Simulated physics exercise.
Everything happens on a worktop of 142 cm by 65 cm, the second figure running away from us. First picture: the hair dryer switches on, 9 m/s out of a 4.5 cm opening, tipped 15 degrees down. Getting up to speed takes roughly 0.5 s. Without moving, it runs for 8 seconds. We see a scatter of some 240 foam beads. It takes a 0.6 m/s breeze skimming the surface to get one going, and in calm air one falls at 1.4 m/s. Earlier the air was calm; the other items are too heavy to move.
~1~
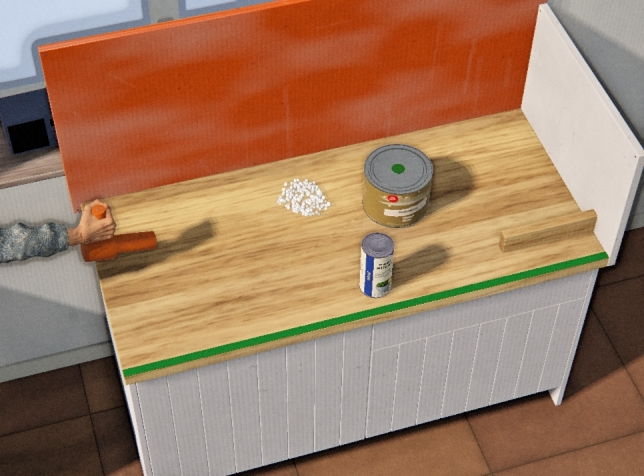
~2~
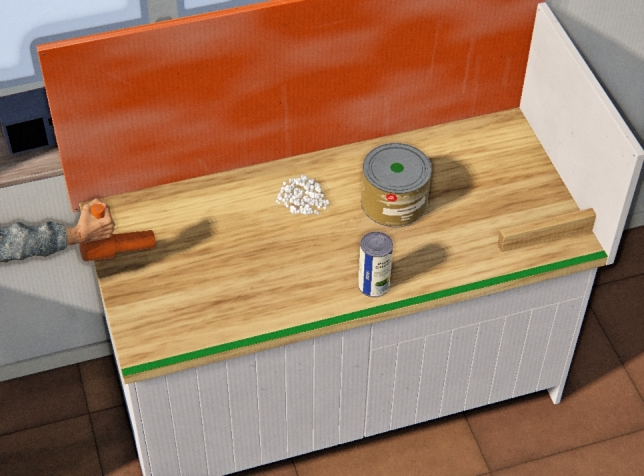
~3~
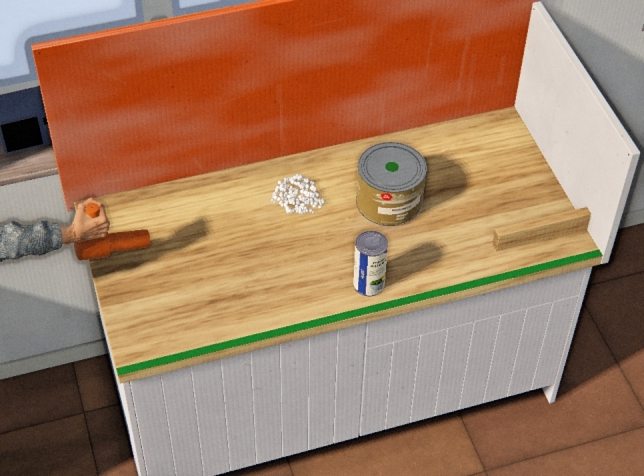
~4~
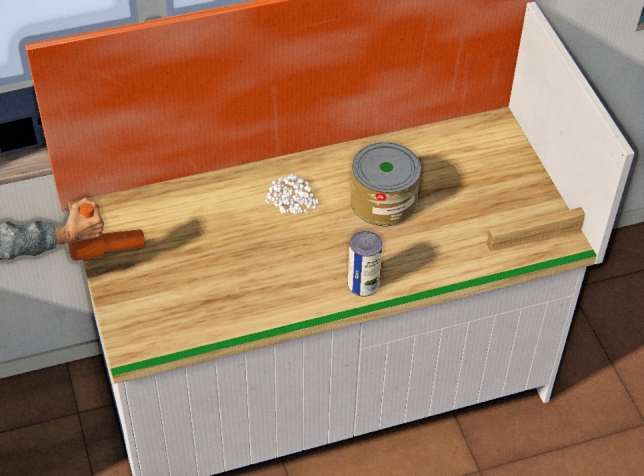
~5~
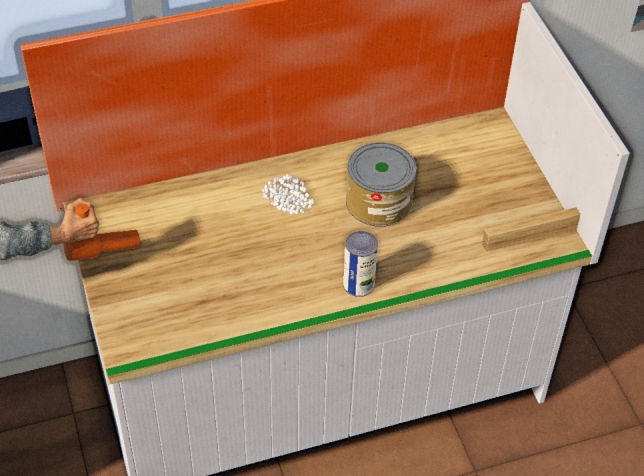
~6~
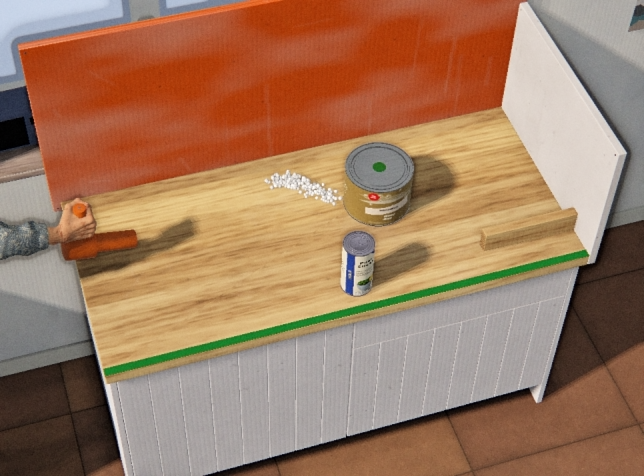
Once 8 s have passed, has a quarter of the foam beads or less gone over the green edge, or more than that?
A quarter or less has gone.
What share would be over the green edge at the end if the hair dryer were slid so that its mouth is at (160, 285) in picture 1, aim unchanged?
I'd put it at around 0 per cent.
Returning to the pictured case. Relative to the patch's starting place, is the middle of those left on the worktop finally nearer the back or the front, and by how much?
Toward the near side, roughly 25 cm.
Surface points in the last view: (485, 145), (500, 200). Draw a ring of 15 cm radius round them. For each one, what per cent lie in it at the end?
30 %, 40 %.
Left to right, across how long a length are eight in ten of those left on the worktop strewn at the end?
The middle group spans some 10 cm.
Then, 1.2 s after the last picture, 98 % are on the move or not yet settled, 0 % are over the green edge; the middle of those still in play is near (540, 174).
Then, 2.1 s after the last picture, 95 % are on the move or not yet settled, 0 % are over the green edge; the middle of those still in play is near (555, 206).
Then, 4.0 s after the last picture, 92 % are on the move or not yet settled, 0 % are over the green edge; the middle of those still in play is near (552, 206).
Then, 7.6 s after the last picture, at the end, 0 % are over the green edge; the middle of those still in play is near (543, 204).
